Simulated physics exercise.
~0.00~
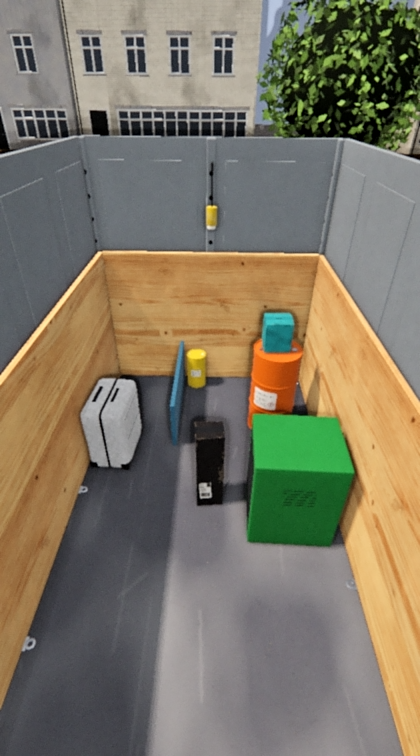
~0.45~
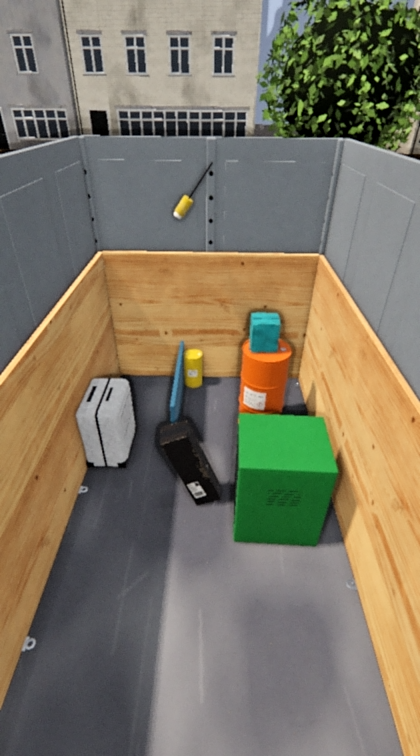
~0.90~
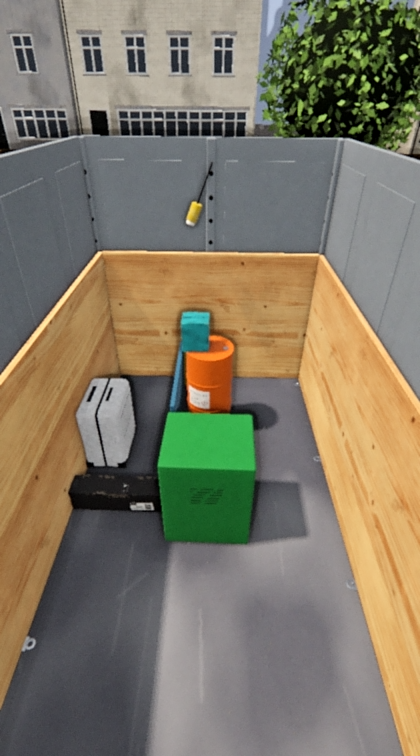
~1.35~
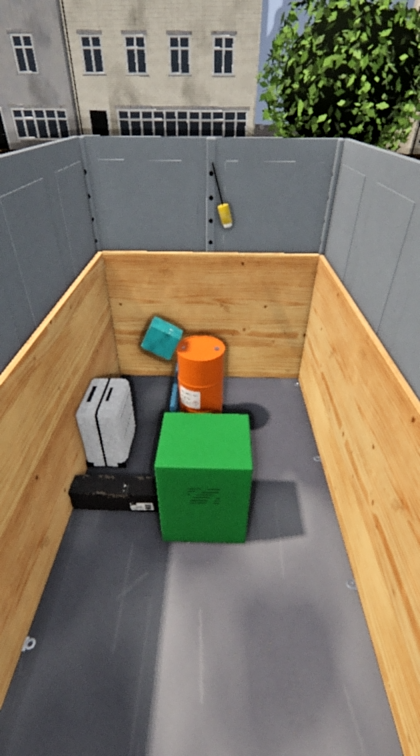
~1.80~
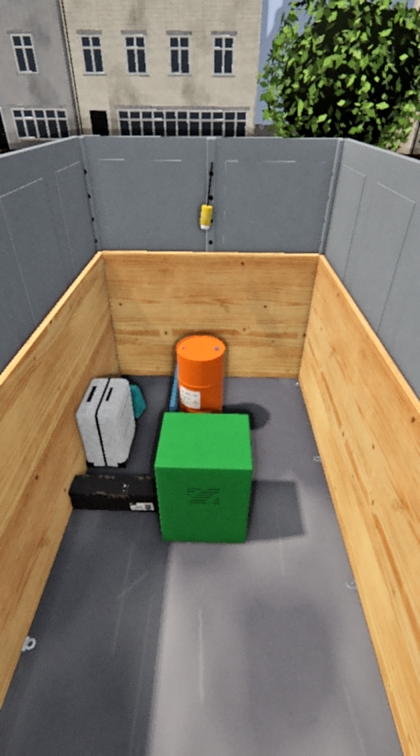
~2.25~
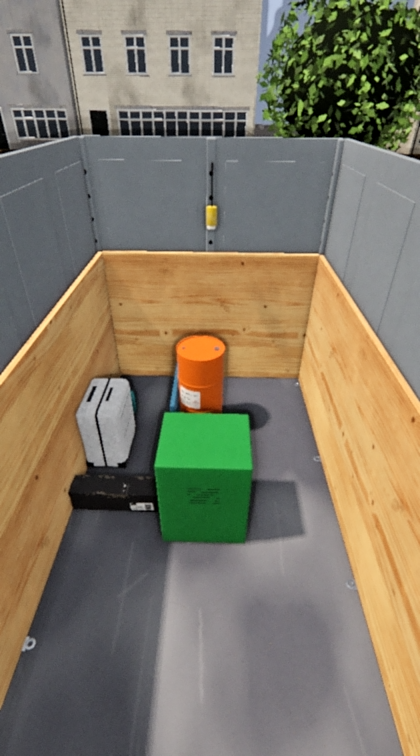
In a load bay, items slide left, a black box topples, and a turquoise box falls.
